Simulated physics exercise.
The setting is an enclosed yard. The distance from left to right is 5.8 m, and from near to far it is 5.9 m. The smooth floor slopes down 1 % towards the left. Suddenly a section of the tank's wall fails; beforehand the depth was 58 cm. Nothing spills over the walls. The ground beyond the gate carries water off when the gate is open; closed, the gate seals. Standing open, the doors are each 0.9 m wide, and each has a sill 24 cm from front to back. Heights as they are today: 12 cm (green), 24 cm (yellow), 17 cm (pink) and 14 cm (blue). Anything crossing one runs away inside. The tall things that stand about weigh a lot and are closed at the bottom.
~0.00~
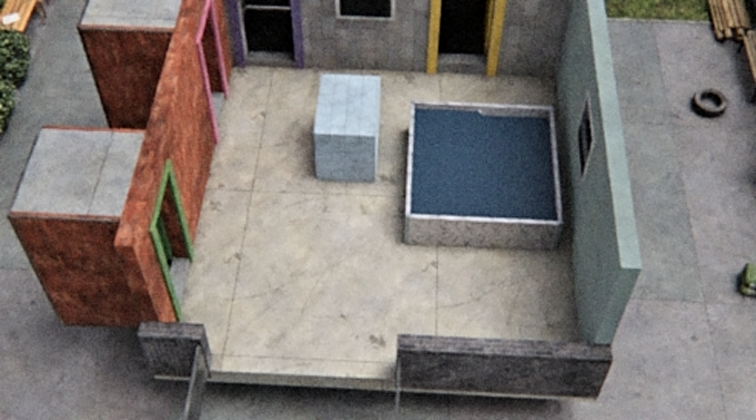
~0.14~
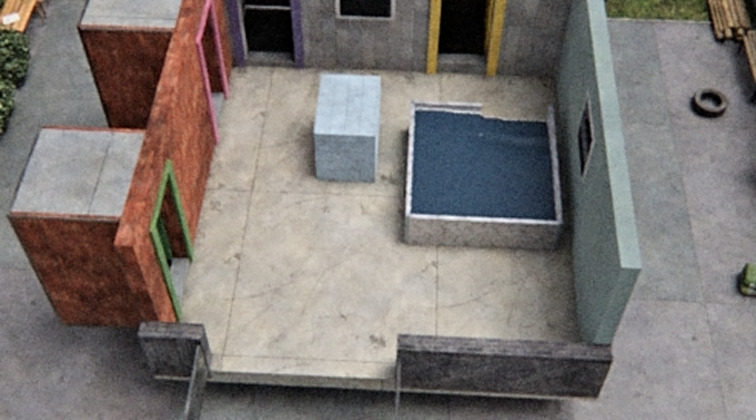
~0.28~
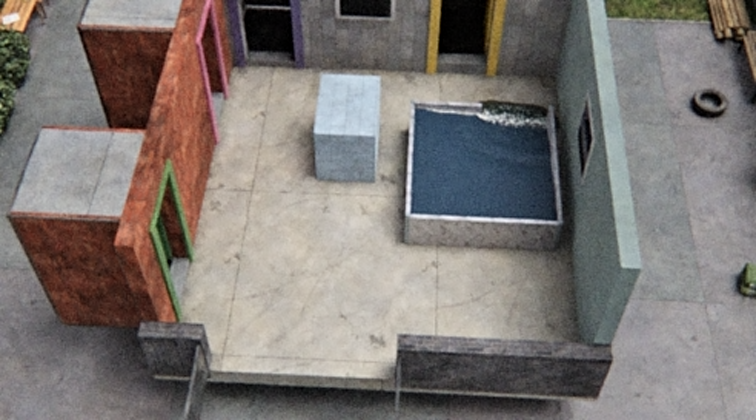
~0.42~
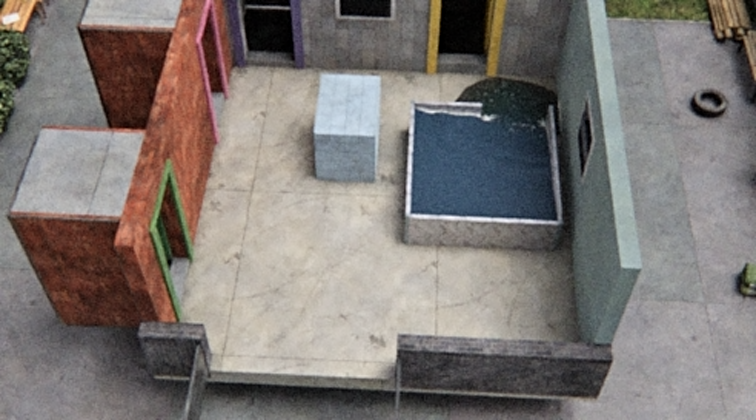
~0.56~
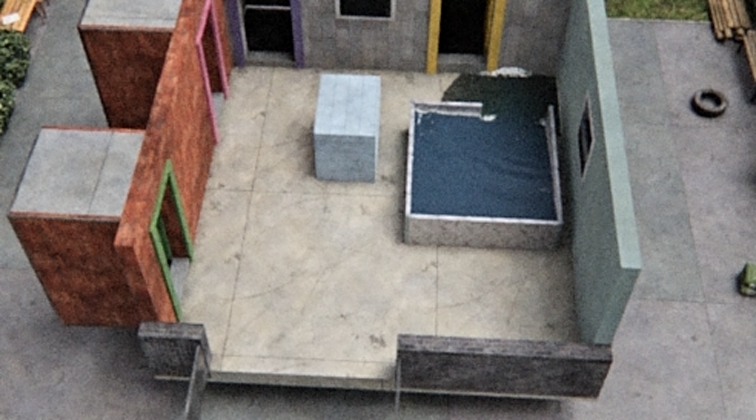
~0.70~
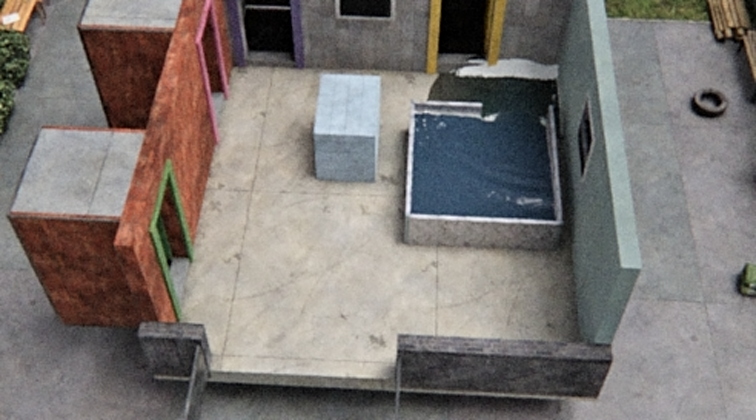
At the start, a square tank of dark blue water sits still on the pale floor of a walled yard, near a light blue block. Part of the tank's far wall gives way, and water pours out through the gap, spreading a dark, pale-edged patch across the floor behind the tank.
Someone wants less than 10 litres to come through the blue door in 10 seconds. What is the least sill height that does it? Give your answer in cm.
It needs to be around 20 cm high.
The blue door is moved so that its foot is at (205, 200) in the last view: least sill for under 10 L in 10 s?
It needs about 6.0 cm.
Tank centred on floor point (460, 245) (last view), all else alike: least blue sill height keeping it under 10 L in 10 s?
A height near 22 cm.
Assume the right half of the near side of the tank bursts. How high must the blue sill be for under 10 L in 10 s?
In that case about 12.0 cm.
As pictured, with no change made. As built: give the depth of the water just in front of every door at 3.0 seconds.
Lab note, cm: Green 0; yellow 26; pink 9; blue 5.
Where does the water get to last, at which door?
Last: Green.
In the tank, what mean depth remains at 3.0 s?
Average depth: Approx. 32 cm.
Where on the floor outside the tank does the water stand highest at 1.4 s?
Near pixel (545, 81).
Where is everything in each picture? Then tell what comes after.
The tank at (482, 163) is whole and still, 58 cm deep; the blue door at (267, 24) is dry, in the first picture.
The gap is on the far side, the front 0.2 m out at a hidden place; the back of the tank holds 58 cm, in the second picture.
The front is at (491, 103), 0.7 m from the gap on the far side; 0.8 m2 of floor is wet, 58 cm left at the back, in the third picture.
The gap is on the far side, the front 1.3 m out at (494, 82); the back of the tank holds 58 cm, in the fourth picture.
The front is at (548, 76), 1.5 m from the gap on the far side; 2.5 m2 of floor is wet, 58 cm left at the back, in the fifth picture.
The front is at (475, 59), 1.6 m from the gap on the far side; 2.7 m2 of floor is wet, 58 cm left at the back; 3.0 m in a straight line remain to the blue door at (267, 24), in the sixth picture.
After 1.4 s water covers 10 % of the floor, deepest (50 cm) near (545, 81); it has not reached the blue door.
After 3.0 s water covers 35 % of the floor, deepest (34 cm) near (547, 103); 5 cm at the blue door, 0 litres in over its 14 cm sill.
After 10.0 s water covers 95 % of the floor, deepest (14 cm) near (224, 106); 13 cm at the blue door, 67 litres in over its 14 cm sill.
At the blue door as built, the water arrived by 2.2 s and peaked near 21 cm at 5.2 s.
Run again over the same 10 s with other heights there, 21 litres in over 18 cm, 1 litre over 24.5 cm. The limit of 10 litres is kept from about 20 cm up.
